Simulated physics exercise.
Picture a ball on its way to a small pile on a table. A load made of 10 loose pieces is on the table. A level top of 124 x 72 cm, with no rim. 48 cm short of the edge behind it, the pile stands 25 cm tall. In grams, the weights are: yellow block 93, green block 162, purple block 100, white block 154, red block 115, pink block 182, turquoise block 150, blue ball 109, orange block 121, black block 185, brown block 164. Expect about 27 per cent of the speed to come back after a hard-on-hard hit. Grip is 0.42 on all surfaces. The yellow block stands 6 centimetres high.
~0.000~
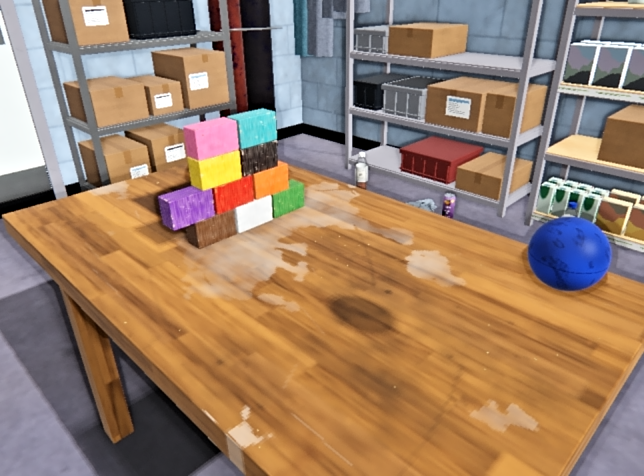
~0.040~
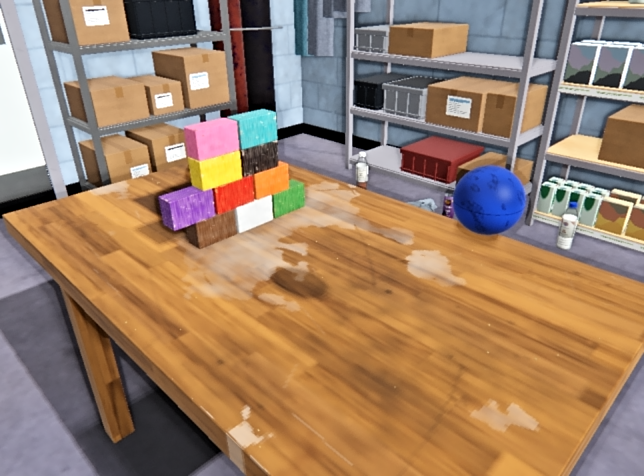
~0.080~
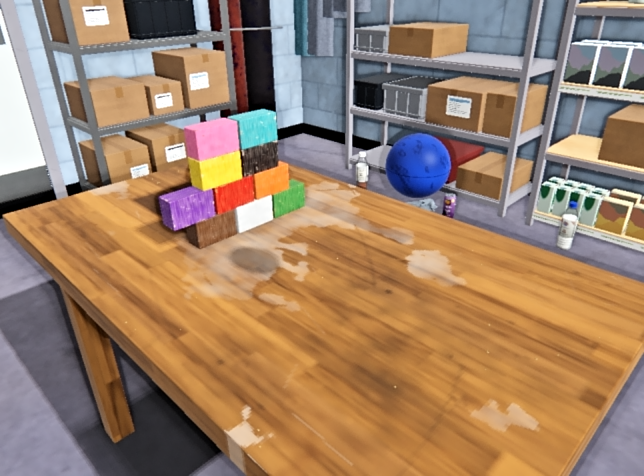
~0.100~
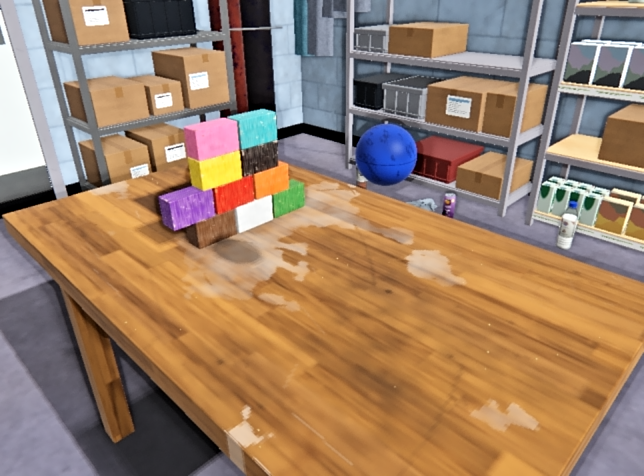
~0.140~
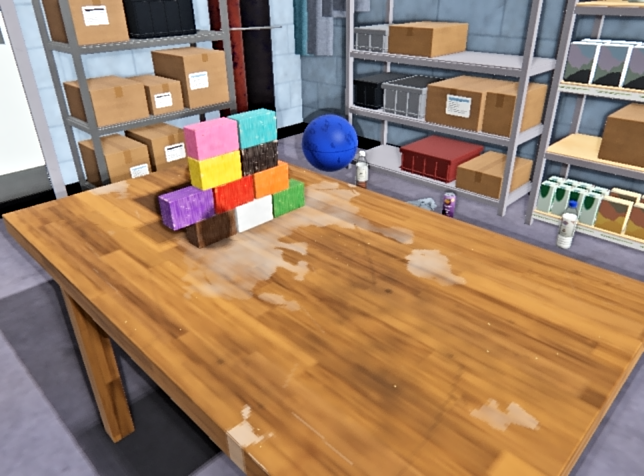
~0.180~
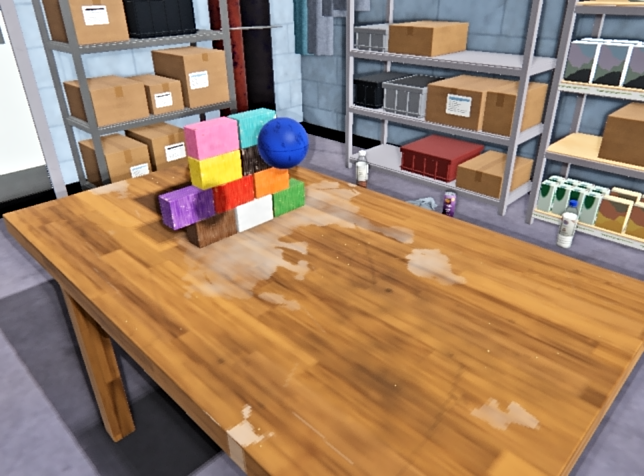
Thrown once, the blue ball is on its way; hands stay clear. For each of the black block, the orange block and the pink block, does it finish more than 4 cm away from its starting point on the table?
The black block: No; the orange block: No; the pink block: Yes.
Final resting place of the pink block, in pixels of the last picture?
At roughly (157, 207).
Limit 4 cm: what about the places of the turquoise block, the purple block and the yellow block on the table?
In short, the turquoise block stays close to home, the purple block leaves its position, the yellow block leaves its position.
By 0.38 s, blue ball near (198, 193); pink block tilted 18° near (197, 135); purple block tilted 34°; yellow block tilted 13°.
By 0.58 s, blue ball near (208, 241); pink block on its side near (173, 194); purple block on its side; yellow block on its side.
When it is over (1.2 s), lying over on the table, yellow block, purple block and pink block; the other 7 within 4 cm of the start. End places, in pixels of the last picture, black block near (255, 156), orange block near (267, 178).
